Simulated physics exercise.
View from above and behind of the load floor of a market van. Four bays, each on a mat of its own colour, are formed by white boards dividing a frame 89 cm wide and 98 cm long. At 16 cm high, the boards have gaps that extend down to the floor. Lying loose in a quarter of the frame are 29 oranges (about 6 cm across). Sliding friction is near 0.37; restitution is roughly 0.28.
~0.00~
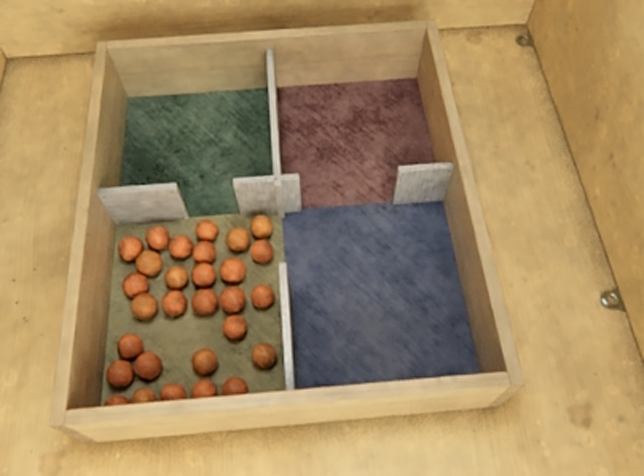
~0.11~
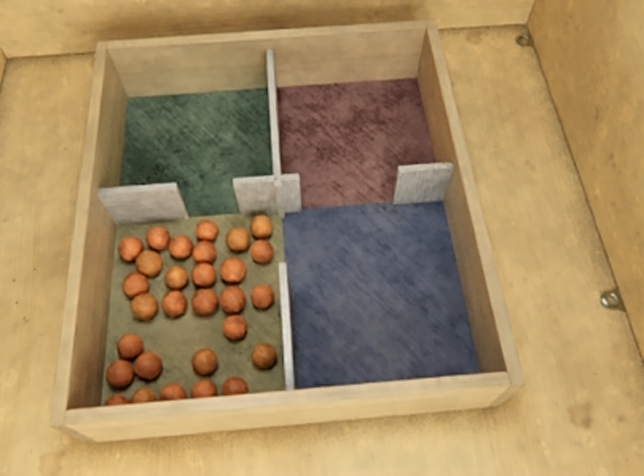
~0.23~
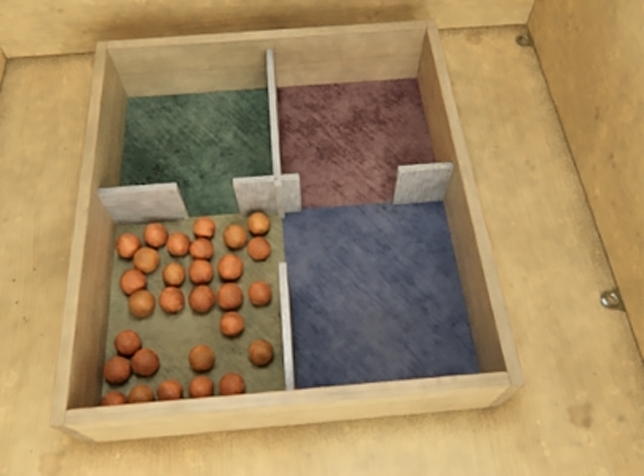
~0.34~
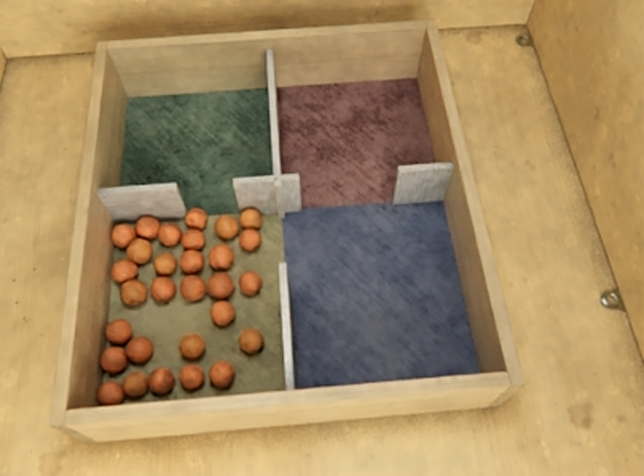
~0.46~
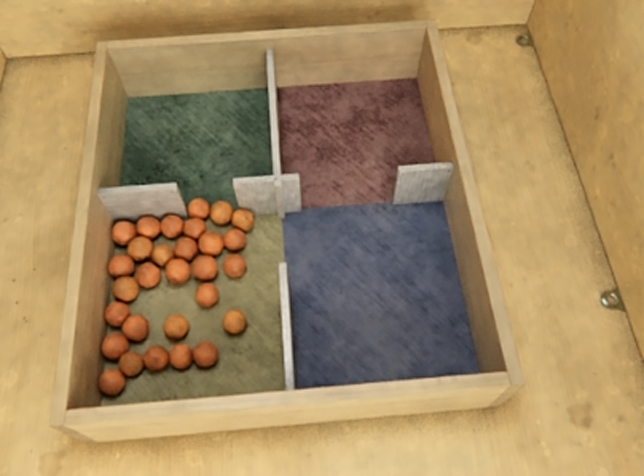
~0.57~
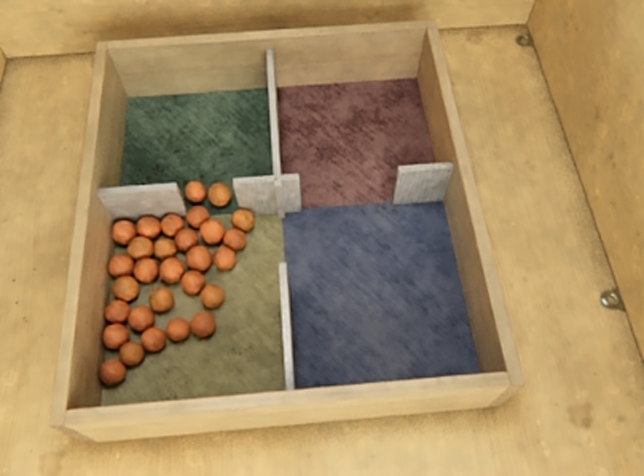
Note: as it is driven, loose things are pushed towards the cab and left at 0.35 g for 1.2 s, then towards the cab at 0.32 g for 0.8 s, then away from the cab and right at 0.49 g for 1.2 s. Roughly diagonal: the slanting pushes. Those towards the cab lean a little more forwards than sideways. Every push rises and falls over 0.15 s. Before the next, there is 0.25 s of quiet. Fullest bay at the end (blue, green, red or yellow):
Yellow bay.
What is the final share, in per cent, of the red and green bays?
The red bay holds 0 per cent and the green bay 30 per cent.
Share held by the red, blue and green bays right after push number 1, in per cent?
At that point the split is red 0, blue 0, green 20 per cent.
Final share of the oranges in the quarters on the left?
I'd say close to 90 per cent.
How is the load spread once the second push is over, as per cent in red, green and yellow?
In per cent: Red 0, green 40 and yellow 60.
After push 1 (1.44 s), 5 in the green bay and 24 in the yellow bay.
After push 2 (2.49 s), 12 in the green bay and 17 in the yellow bay.
After push 3 (3.94 s), 2 in the blue bay, 8 in the green bay and 19 in the yellow bay.
Final count (at 4.80 s), 2 in the blue bay, 8 in the green bay and 19 in the yellow bay.
